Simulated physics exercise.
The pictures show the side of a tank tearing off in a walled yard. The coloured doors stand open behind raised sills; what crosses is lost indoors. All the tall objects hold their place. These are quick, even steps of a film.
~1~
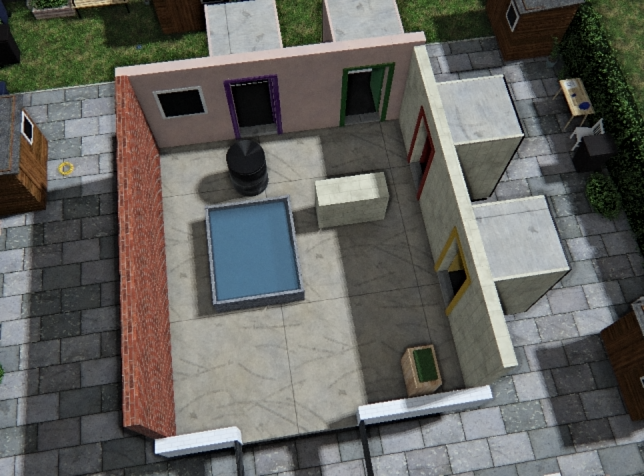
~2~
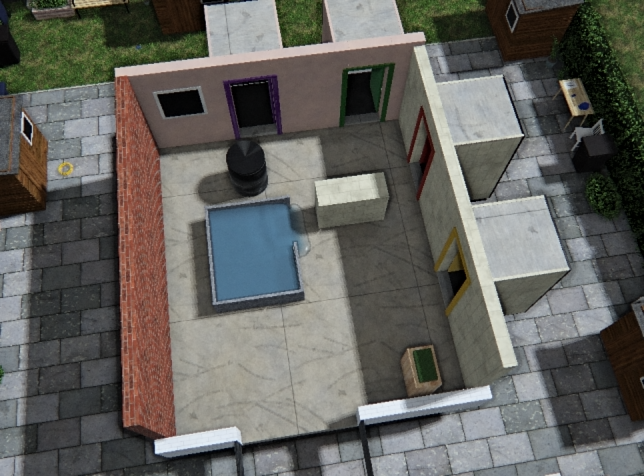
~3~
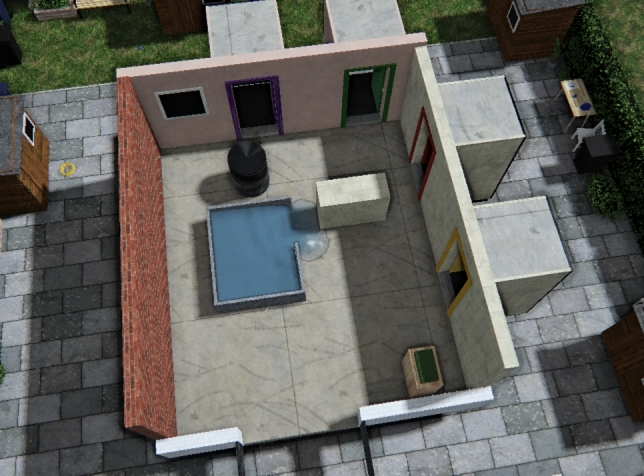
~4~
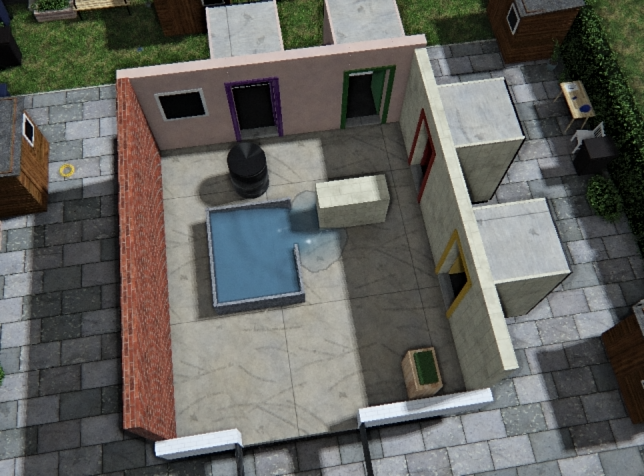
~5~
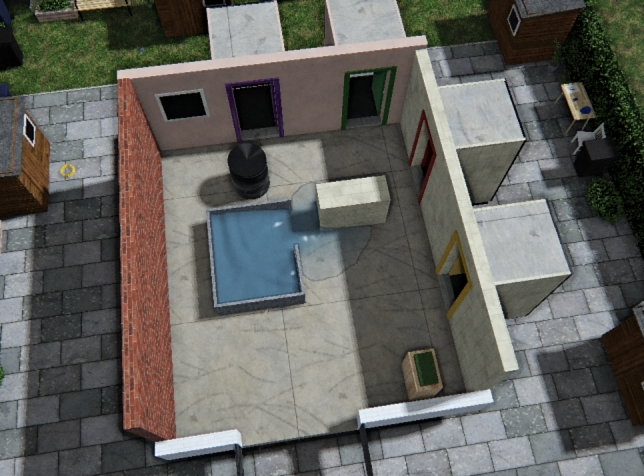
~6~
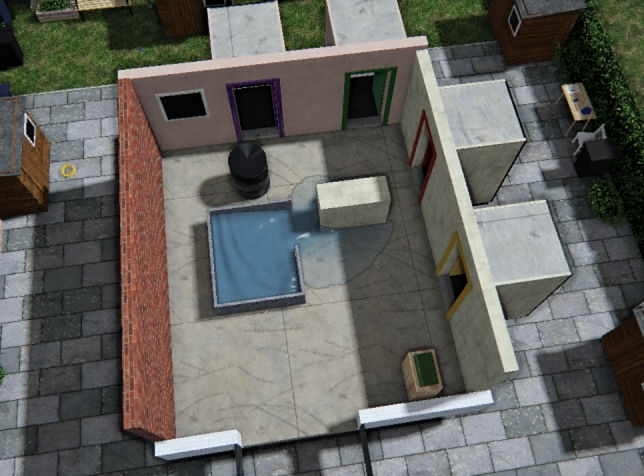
To begin with, still blue water fills a square tank on the floor of a walled yard with coloured doorways. Then the tank's right side opens and water pours out through the gap, spreading in a thin, widening sheet around the pale block and across the floor to the right.
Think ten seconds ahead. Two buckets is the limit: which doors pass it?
The yellow door floods; the green door floods; the purple door holds within the limit; the red door floods.
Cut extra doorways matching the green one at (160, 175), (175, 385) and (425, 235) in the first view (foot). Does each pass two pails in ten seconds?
One after the other: Stays under, stays under, goes over.
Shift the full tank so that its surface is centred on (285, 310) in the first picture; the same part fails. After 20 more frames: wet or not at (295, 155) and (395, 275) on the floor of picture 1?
One after the other: Clear, covered.
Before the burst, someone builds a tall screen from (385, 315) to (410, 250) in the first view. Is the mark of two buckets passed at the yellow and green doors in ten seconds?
The yellow door is under, the green door takes more.
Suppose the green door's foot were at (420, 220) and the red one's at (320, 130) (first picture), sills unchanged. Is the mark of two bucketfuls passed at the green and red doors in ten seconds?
Then: The green door takes more; the red door is over.
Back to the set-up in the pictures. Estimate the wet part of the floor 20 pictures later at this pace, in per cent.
Some 50 per cent.
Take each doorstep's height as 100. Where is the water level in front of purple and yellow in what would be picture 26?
Roughly 90 per cent, then 200 per cent.
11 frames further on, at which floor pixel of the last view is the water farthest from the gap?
At about (452, 346).
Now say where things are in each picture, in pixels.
The first picture shows still water in the water tank at (253, 249).
In the second picture, the front is at (303, 253), out from the gap at (291, 228).
In the third picture, water pours out at (292, 229) and has run to (323, 249).
In the fourth picture, water pours out at (292, 230) and has run to (344, 235).
In the fifth picture, the front is at (367, 230), out from the gap at (292, 231).
In the sixth picture, water pours out at (293, 231) and has run to (388, 228).
A moment on, water covers 20 % of the floor; the yellow door not reached, the green door not reached, the purple door not reached, the red door not reached.
Next, water covers 40 % of the floor; the yellow door under two buckets in, the green door under two buckets in, the purple door wet at the sill, nothing in, the red door wet at the sill, nothing in.
Then, water covers 50 % of the floor; the yellow door over two buckets in, the green door under two buckets in, the purple door under two buckets in, the red door wet at the sill, nothing in.
Later, water covers 65 % of the floor; the yellow door over two buckets in, the green door over two buckets in, the purple door under two buckets in, the red door over two buckets in.
In the end, water covers 95 % of the floor; the yellow door far over two buckets in, the green door over two buckets in, the purple door under two buckets in, the red door over two buckets in.
